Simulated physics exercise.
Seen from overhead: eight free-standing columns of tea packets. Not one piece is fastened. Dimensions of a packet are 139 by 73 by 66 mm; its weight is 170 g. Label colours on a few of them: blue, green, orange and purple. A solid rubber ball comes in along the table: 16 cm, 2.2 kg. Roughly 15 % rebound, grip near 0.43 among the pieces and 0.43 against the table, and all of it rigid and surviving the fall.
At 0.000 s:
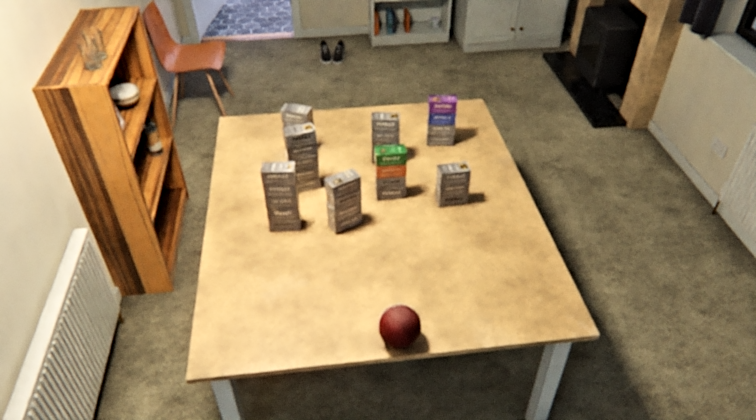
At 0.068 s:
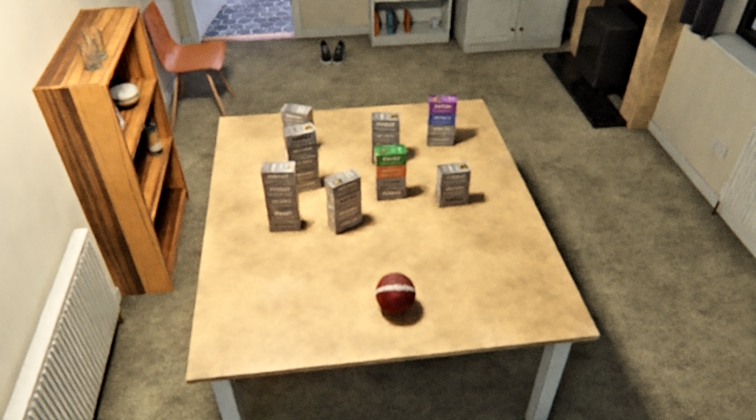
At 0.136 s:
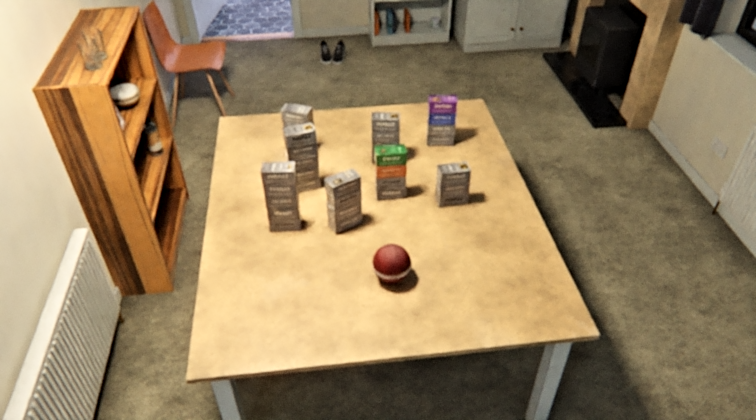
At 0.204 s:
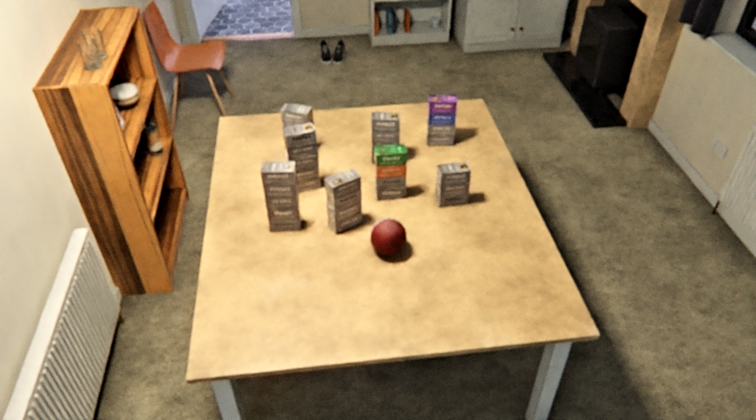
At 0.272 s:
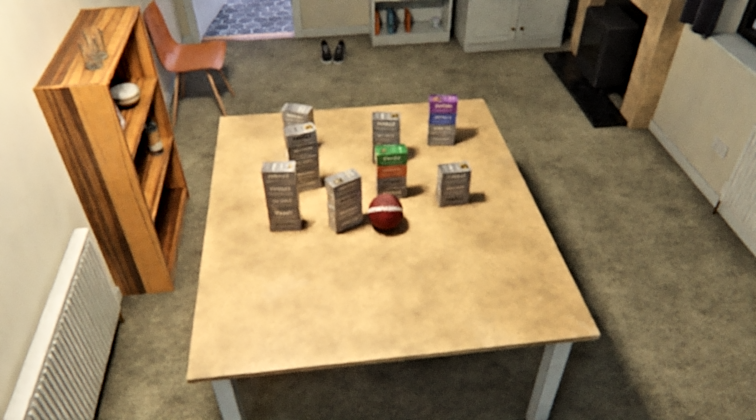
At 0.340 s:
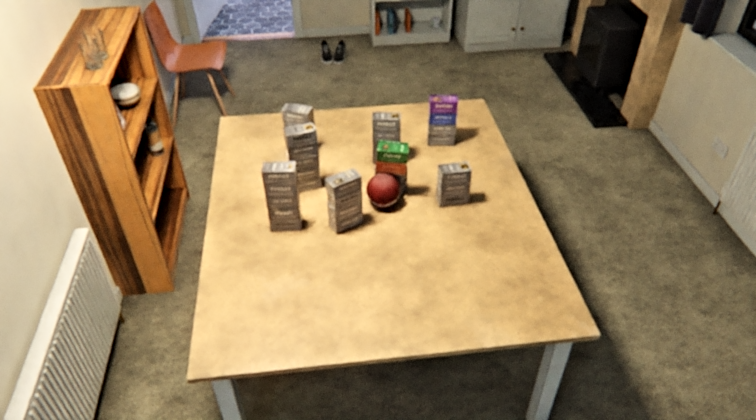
A dark red ball rolled up a wooden table from the near edge toward several upright stacks of small packets, then bumped into the stack with the green top, which leaned slightly backward.
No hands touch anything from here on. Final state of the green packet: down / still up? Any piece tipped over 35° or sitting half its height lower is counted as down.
Down.
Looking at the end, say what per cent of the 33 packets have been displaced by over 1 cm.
Shifted fraction is 25 per cent.
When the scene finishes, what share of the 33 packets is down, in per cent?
Roughly 20 percent.
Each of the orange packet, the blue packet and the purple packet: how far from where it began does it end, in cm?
Displacements: Orange = 20, blue = 0, purple = 0 (cm).
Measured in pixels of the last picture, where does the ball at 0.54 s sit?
(372, 149) or so.
After 0.42 s, ball still moving; 2 of the 33 packets down; green packet 42° from how it stood; orange packet 41° from how it stood.
After 0.54 s, ball still moving; 2 of the 33 packets down; green packet 71° from how it stood, 8 cm lower; orange packet 57° from how it stood, 7 cm lower.
After 0.72 s, ball still moving; 6 of the 33 packets down; green packet on its side; orange packet 41° from how it stood, 9 cm lower.
After 1.08 s, ball still moving; 6 of the 33 packets down; green packet on its side; orange packet 42° from how it stood, 9 cm lower.
In the end (1.4 s), ball rolling away; 6 of the 33 packets down; green packet on its side; orange packet 42° from how it stood, 9 cm lower; blue packet unmoved. From the last view, middles, green packet near (410, 184), orange packet near (397, 162).
